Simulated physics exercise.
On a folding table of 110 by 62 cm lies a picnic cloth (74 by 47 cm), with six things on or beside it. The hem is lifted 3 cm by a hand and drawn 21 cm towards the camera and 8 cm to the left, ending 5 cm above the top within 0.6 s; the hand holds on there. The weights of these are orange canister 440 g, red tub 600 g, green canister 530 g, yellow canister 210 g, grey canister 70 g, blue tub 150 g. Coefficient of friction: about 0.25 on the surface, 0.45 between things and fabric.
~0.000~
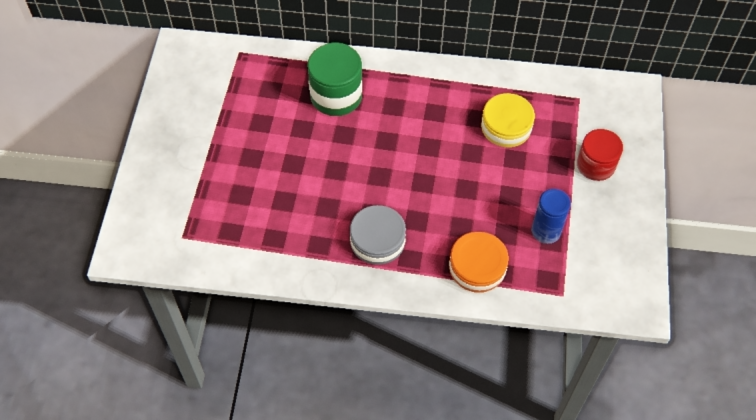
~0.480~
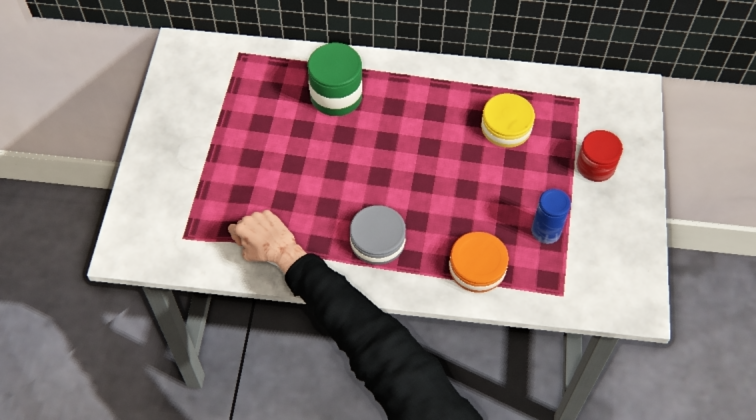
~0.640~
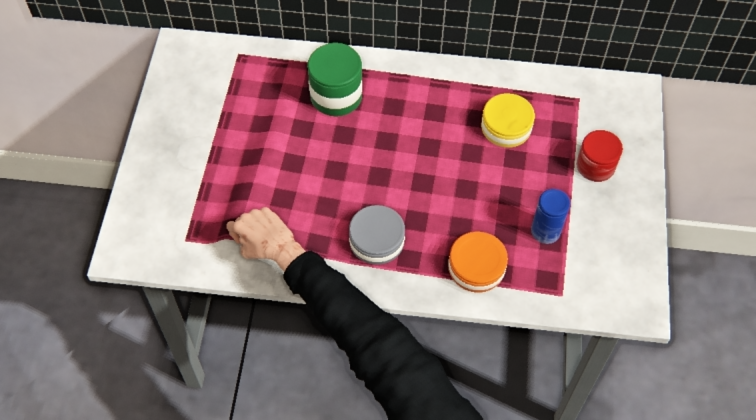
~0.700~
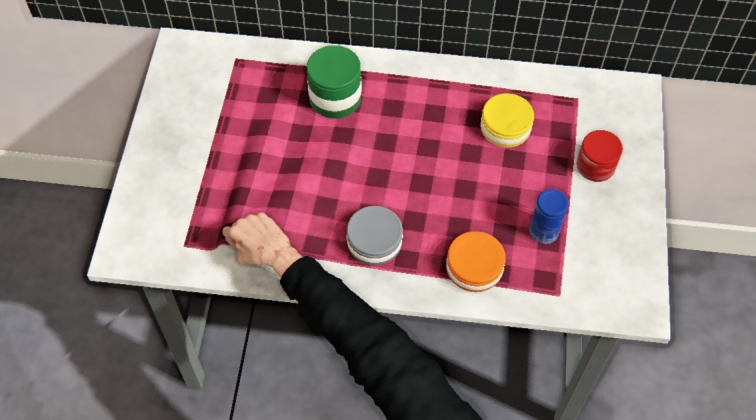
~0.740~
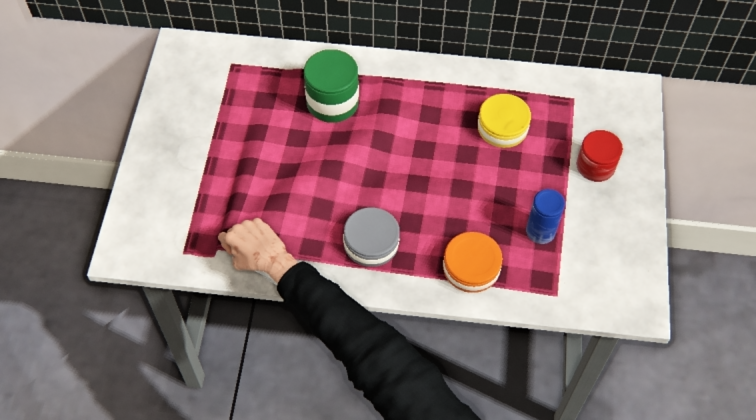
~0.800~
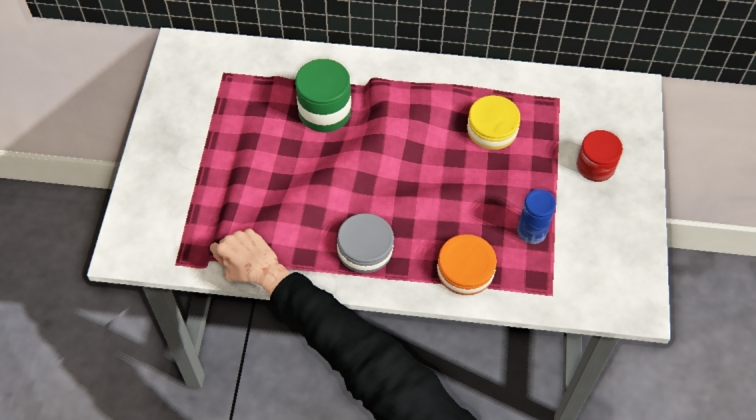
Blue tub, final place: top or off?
I'd predict it is still on the furniture.
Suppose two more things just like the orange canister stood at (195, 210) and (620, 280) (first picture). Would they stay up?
Going through them in turn, one survives up there and then one survives up there.
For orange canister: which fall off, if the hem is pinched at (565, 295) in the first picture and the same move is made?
After the pull, the orange canister comes off.
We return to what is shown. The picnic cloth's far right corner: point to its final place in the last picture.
Roughly (465, 113).
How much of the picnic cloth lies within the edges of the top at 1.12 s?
Some 85 in a hundred.
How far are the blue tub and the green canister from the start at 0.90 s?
The blue tub is about 6 cm off and the green canister about 10 cm.
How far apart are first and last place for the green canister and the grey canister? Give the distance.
Green canister 25 cm, grey canister 20 cm.
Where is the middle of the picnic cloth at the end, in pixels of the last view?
Centre in the last view: Approx. (304, 217).
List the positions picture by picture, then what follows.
Shows, blue tub (555, 201); picnic cloth corners (182, 238) (239, 52) (579, 99) (563, 297), in the first picture.
Shows, picnic cloth corners (239, 53) (579, 99); grip (243, 244), in the second picture.
Shows, picnic cloth corners (238, 54) (579, 99); grip (241, 241), in the third picture.
Shows, green canister (334, 65); grey canister (375, 229); picnic cloth corners (236, 59) (578, 99); grip (237, 247), in the fourth picture.
Shows, blue tub (550, 202); orange canister (474, 256); green canister (331, 70); picnic cloth corners (231, 64) (574, 99); grip (233, 252), in the fifth picture.
Shows, blue tub (541, 202); picnic cloth corners (223, 73) (559, 98) (553, 296); grip (225, 263), in the sixth picture.
After 0.9 s, 100 % of the picnic cloth is still over the top; blue tub 7 cm off its start, green canister 11 cm off its start, yellow canister 9 cm off its start.
After 1.0 s, 95 % of the picnic cloth is still over the top; blue tub 11 cm off its start, green canister 17 cm off its start, yellow canister 15 cm off its start.
After 1.1 s, 85 % of the picnic cloth is still over the top; blue tub 15 cm off its start at (477, 209), green canister 23 cm off its start at (266, 138), yellow canister 20 cm off its start at (416, 139).
After 1.2 s, 85 % of the picnic cloth is still over the top; blue tub 16 cm off its start, green canister 25 cm off its start, yellow canister 22 cm off its start.
After 2.8 s, 85 % of the picnic cloth is still over the top; blue tub 16 cm off its start at (469, 212), green canister 25 cm off its start at (255, 146), yellow canister 23 cm off its start at (405, 143), grey canister 19 cm off its start at (307, 298).
